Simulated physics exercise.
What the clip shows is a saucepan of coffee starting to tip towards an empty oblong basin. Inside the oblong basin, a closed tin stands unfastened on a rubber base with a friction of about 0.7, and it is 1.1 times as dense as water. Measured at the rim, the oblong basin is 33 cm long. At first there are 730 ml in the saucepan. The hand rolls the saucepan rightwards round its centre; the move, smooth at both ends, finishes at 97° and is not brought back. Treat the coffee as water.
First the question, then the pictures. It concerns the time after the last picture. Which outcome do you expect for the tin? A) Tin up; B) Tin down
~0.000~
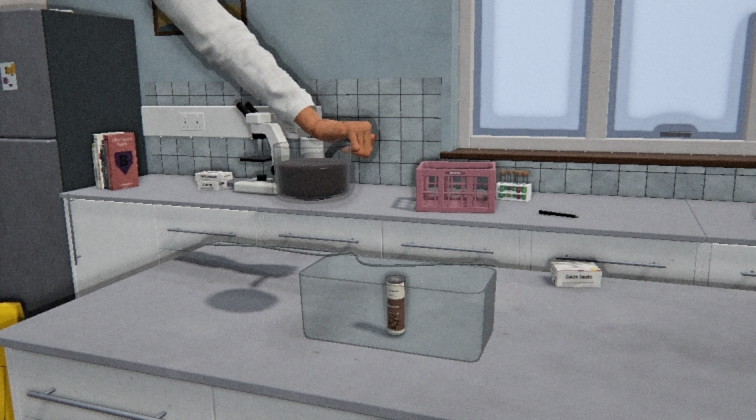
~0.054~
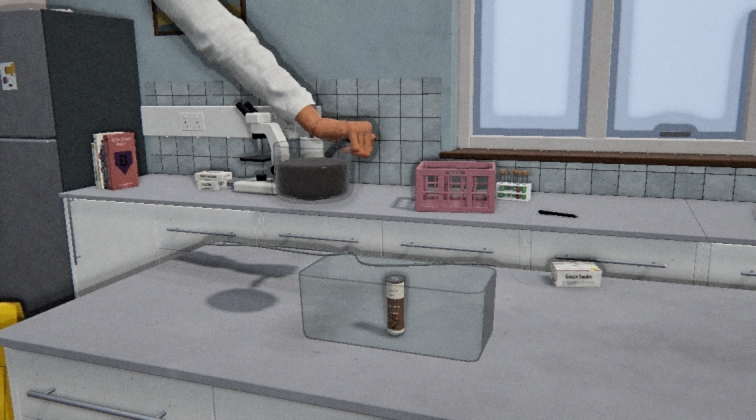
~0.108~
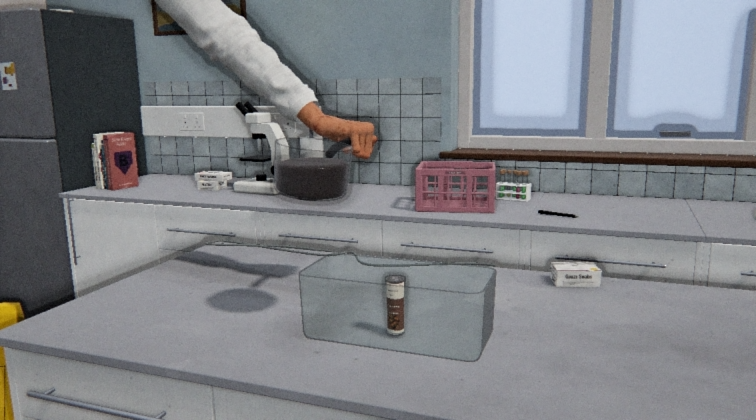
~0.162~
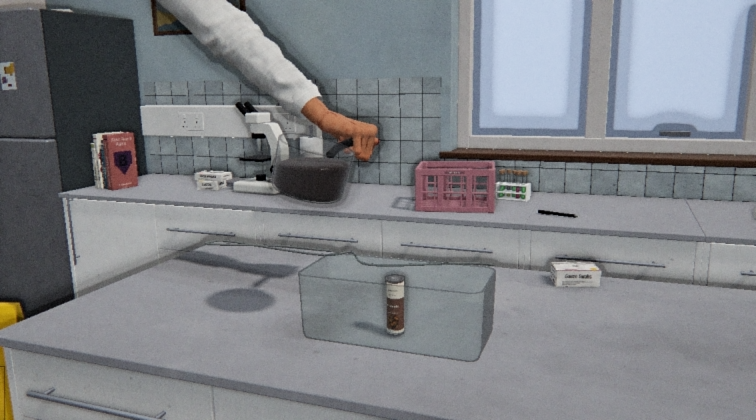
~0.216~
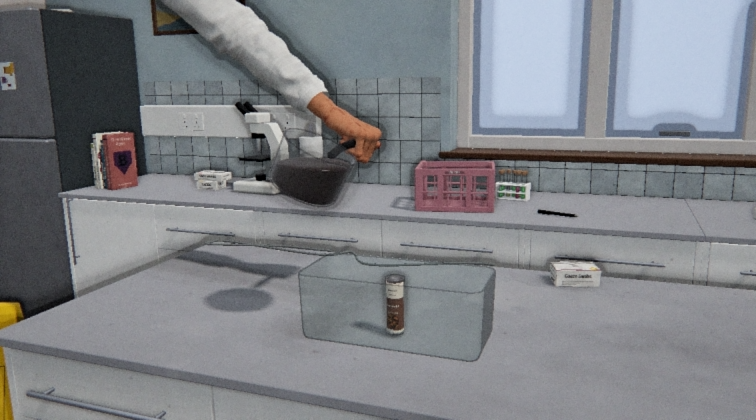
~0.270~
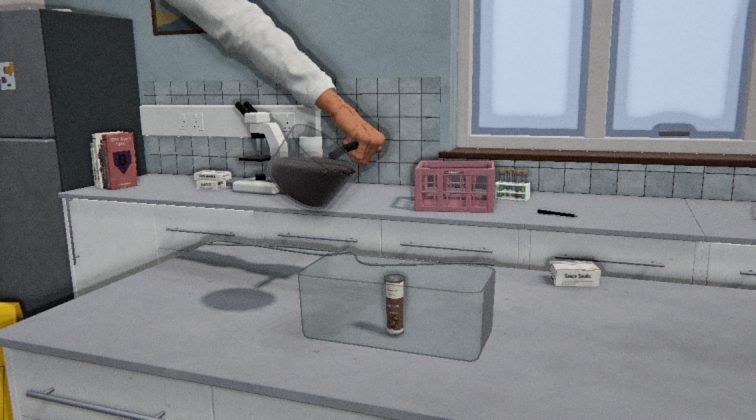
B, tin down.
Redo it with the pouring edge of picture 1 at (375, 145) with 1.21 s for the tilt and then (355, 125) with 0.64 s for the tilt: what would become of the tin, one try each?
First it stays up; then it keeps standing.
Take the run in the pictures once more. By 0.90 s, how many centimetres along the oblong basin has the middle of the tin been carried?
Estimate: Around 6 cm.
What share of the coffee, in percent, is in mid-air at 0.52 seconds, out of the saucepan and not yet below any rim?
Close to 44 per cent, I'd say.
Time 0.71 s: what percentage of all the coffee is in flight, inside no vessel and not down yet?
Estimated airborne part: Roughly 16 per cent.
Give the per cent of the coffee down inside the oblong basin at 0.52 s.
Roughly 10 percent of it.
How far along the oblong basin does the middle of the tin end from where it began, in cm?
All told, the tin's centre has moved close to 10.0 cm.
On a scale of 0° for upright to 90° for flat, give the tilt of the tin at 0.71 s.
Near 0 degrees.
Then, 0.52 s in, the tilt is 92° and 45 per cent is still to pour; the tin stands where it began.
Then, 0.71 s in, the tilt is 97° and 16 per cent is still to pour; the tin stands 1 cm from where it began.
Then, 0.90 s in, the tilt is 97° and 5 per cent is still to pour; the tin leans 33°.
Then, 1.11 s in, the tilt is 97° and 1 per cent is still to pour; the tin lies on its side.
Finally, the tin lies on its side.
